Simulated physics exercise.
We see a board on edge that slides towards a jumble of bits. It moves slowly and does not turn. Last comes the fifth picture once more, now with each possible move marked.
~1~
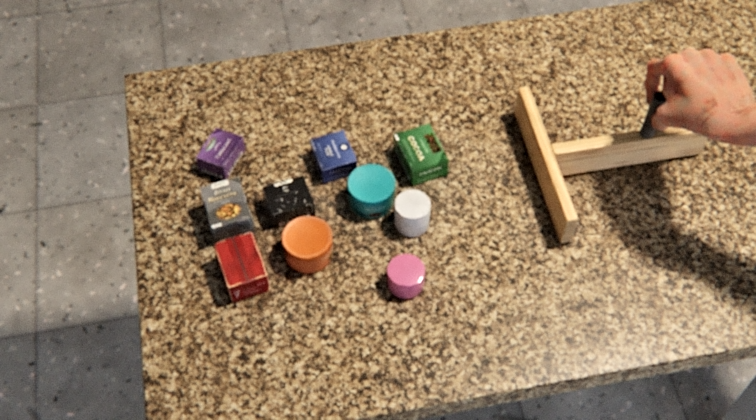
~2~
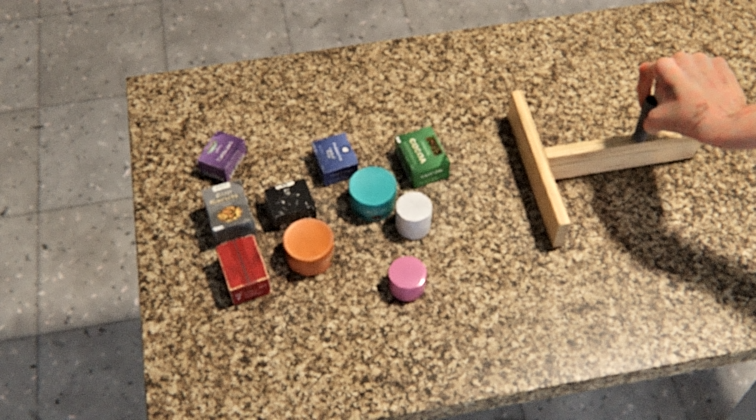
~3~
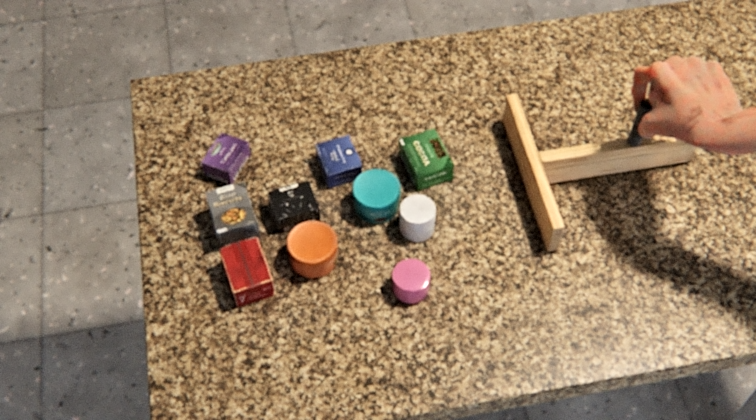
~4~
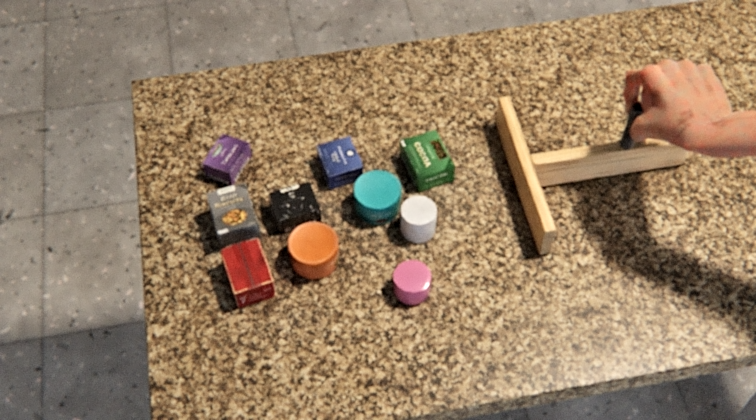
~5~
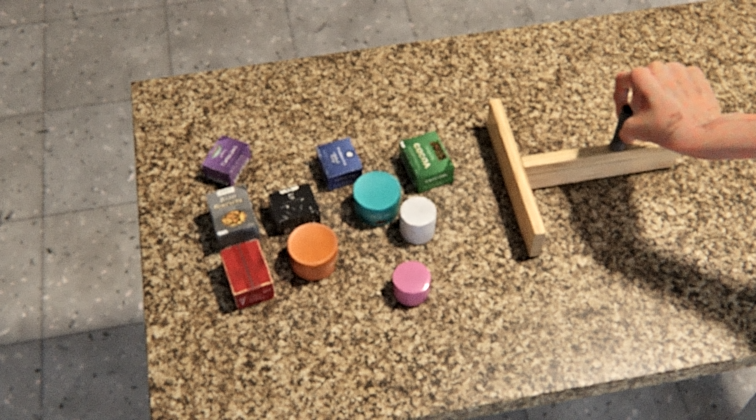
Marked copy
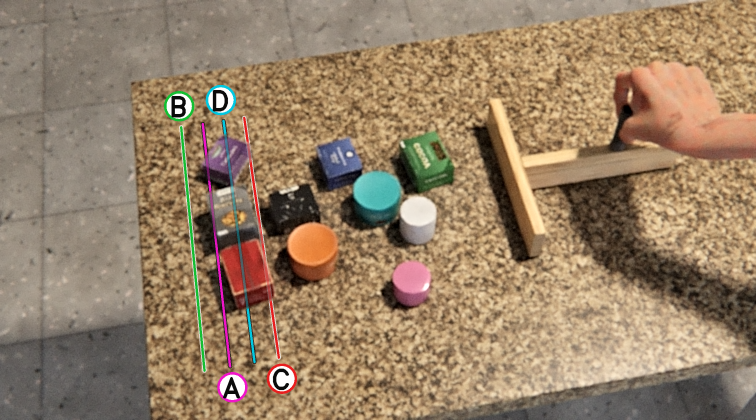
We see small coloured boxes and round jars grouped on a speckled countertop, while at the right a hand holds the handle of a T-shaped wooden tool and slides its board slowly left towards them, without touching any.
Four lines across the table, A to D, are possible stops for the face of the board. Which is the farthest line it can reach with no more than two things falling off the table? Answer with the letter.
Line A.
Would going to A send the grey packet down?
Yes.
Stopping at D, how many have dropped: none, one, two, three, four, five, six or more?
By then, one.
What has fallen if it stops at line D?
The grey packet goes over.
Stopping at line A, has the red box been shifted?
By then, yes.
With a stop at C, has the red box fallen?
By then, no.
On the copy, A at (215, 235); B at (192, 239); C at (260, 228); D at (238, 231).
On A. First, board (411, 179); green box (375, 162); white tin (394, 226).
Then, board (301, 197); grey packet (182, 224); red box (208, 295).
Finally, board (215, 210); grey packet over the edge; black packet (142, 228); one fallen.
By contrast, B drops three; C is within the limit but short; D is within the limit but short.
